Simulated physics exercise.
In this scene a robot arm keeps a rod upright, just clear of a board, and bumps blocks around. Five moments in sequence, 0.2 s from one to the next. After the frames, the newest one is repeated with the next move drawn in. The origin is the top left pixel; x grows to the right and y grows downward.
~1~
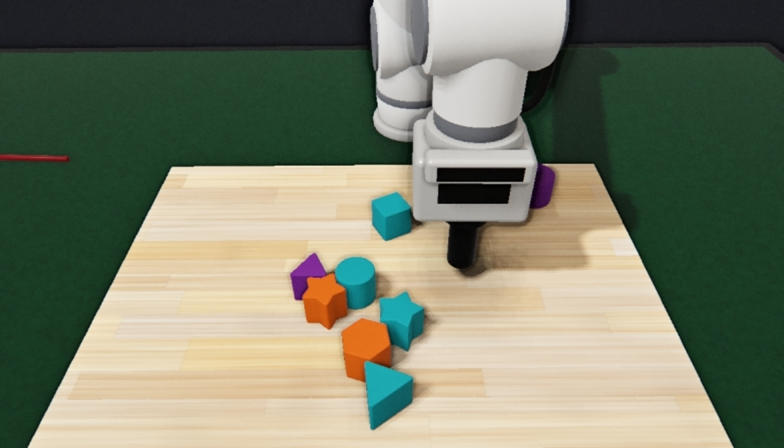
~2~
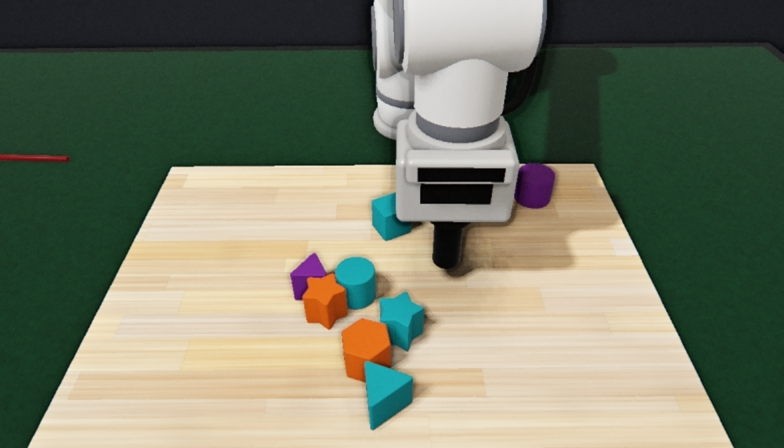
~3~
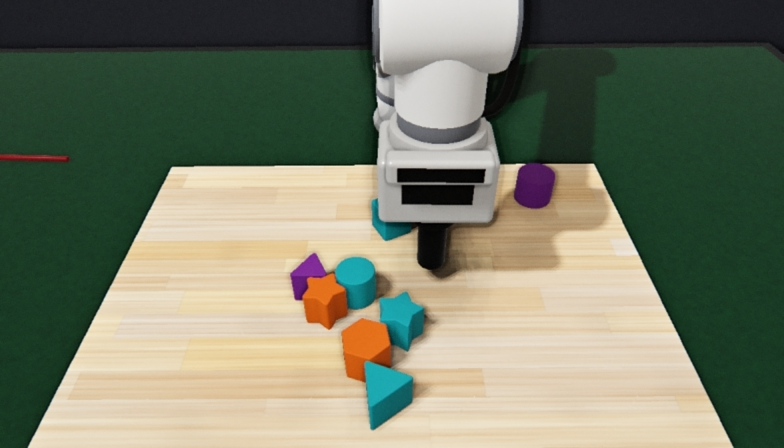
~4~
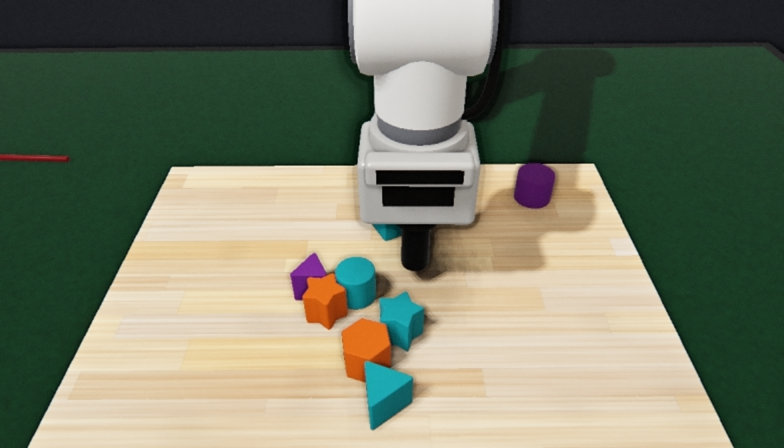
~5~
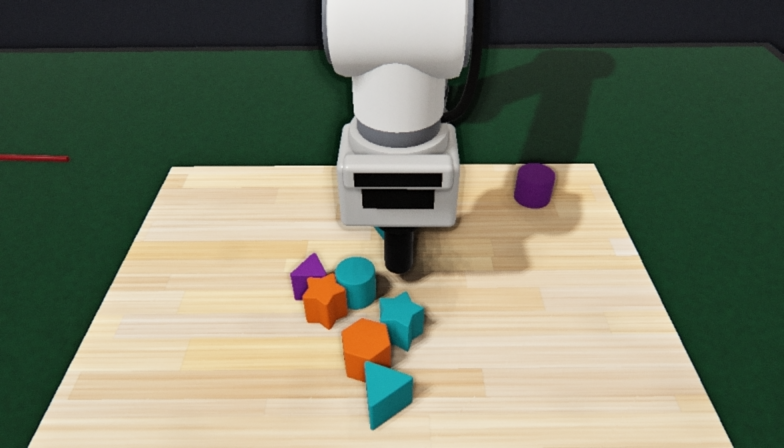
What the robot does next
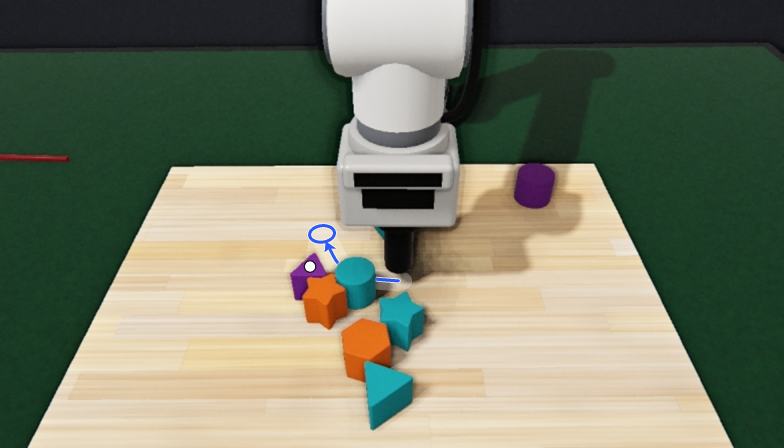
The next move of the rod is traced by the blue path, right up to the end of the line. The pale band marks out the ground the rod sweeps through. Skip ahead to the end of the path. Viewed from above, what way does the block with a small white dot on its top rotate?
From the top: Clockwise.
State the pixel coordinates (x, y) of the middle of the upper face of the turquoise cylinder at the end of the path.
It should be at (333, 270) by then.
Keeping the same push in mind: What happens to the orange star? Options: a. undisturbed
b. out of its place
b - out of its place.
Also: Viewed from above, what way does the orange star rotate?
Its rotation is counterclockwise.
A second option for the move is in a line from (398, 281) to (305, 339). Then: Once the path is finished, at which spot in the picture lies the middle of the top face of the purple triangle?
I'd place it at (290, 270), taking the centre of its top.
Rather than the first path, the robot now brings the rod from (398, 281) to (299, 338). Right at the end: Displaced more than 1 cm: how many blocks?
Count: 3 or more.
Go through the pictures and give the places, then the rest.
Rod tip at (460, 261); block tops, purple triangle at (310, 267); orange star at (323, 288); turquoise cylinder at (355, 270); turquoise star at (400, 308), in the first frame.
Rod at (446, 261); blocks unchanged, in the second frame.
Rod at (431, 262); blocks unchanged, in the third frame.
Rod at (415, 263); blocks unchanged, in the fourth frame.
Rod at (398, 266); purple triangle at (310, 267); orange star at (323, 288); turquoise cylinder at (355, 270); turquoise star at (400, 308), in the fifth frame.
Path on the board, from (398, 281) over (359, 276) and (334, 257) to (322, 234); the dot is on the purple triangle.
On the path given first. One third of the way, rod at (358, 261); purple triangle at (304, 267), turned 20° clockwise; orange star at (312, 296), turned 25° anticlockwise; turquoise cylinder at (336, 271).
Two thirds of the way, rod at (332, 241); purple triangle at (301, 268), turned 25° clockwise; orange star at (311, 297), turned 30° anticlockwise; turquoise cylinder at (333, 270).
At the end, rod at (320, 219); purple triangle at (301, 268), turned 25° clockwise; orange star at (311, 297), turned 30° anticlockwise; turquoise cylinder at (333, 270); turquoise star in place.
